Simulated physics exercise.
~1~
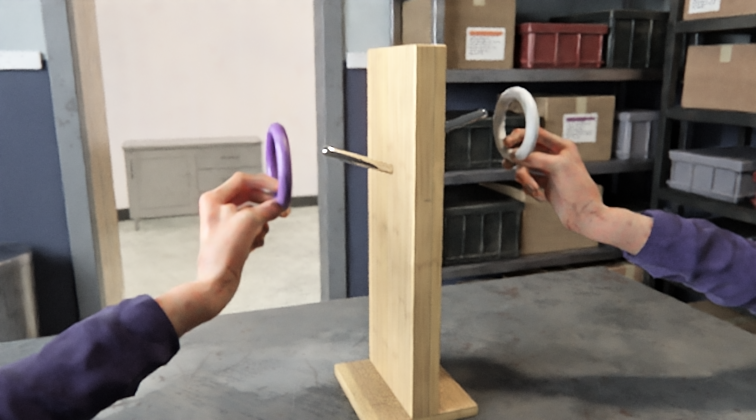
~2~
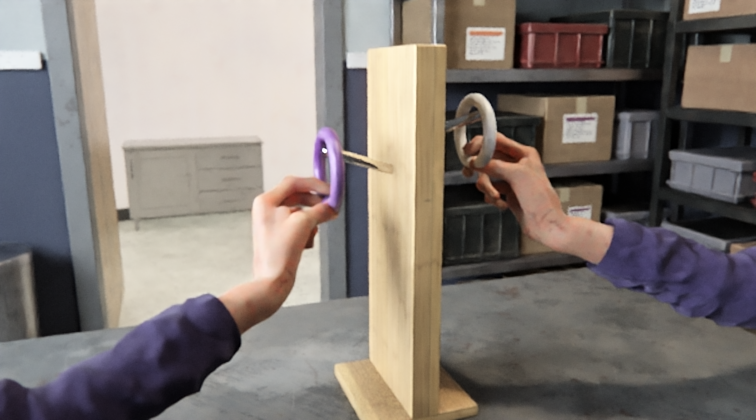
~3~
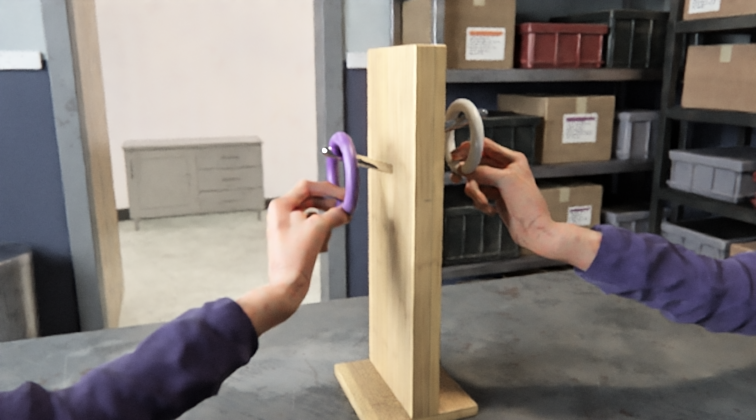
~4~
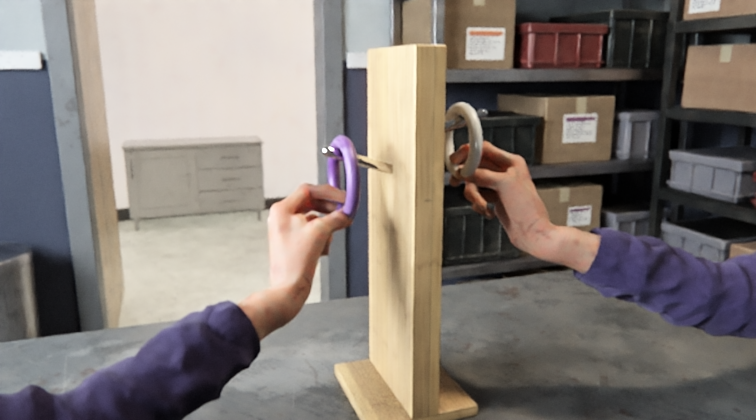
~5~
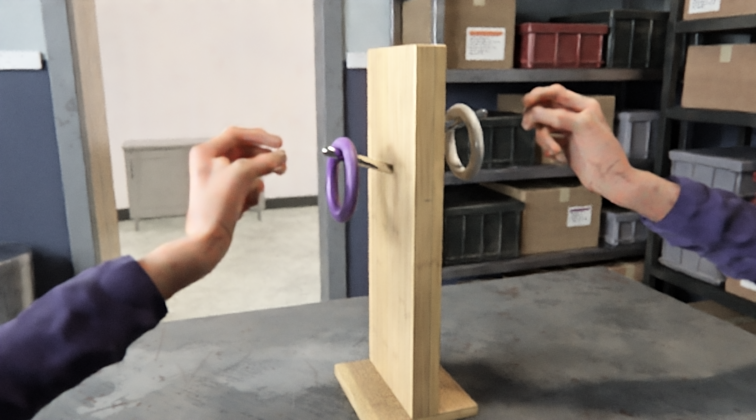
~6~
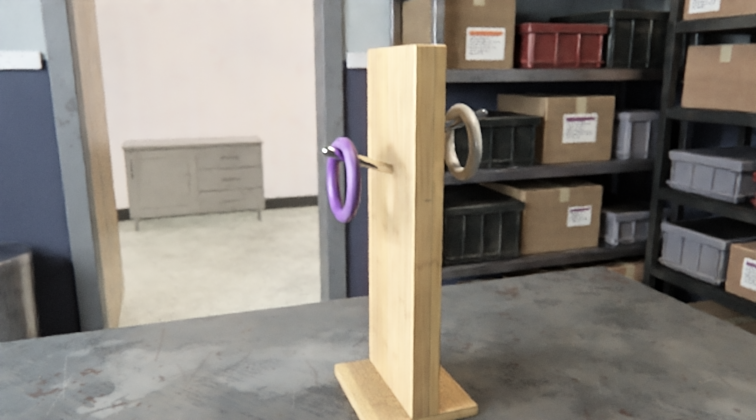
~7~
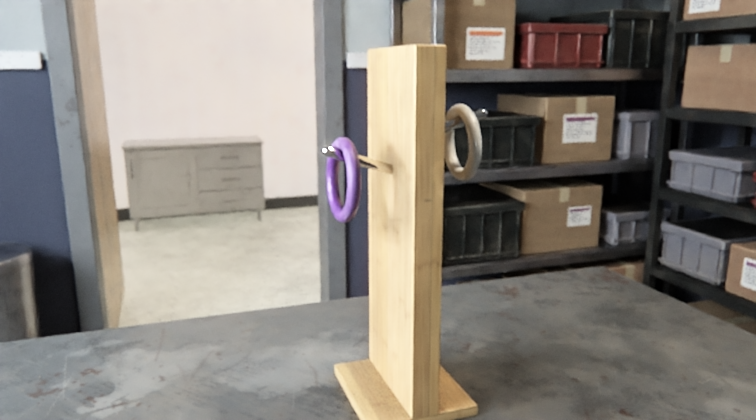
To begin with, two hands in purple sleeves hold rings of tape on either side of an upright wooden stand, a purple one on the left and a white one on the right. The hands move inward, bringing the purple tape right over the left peg and the white tape left toward the stand. Both rings settle close to the post, and the hands hold them there briefly. Then the fingers let go and the hands draw back out of view. The purple tape and the white tape stay hanging on their pegs, at rest.
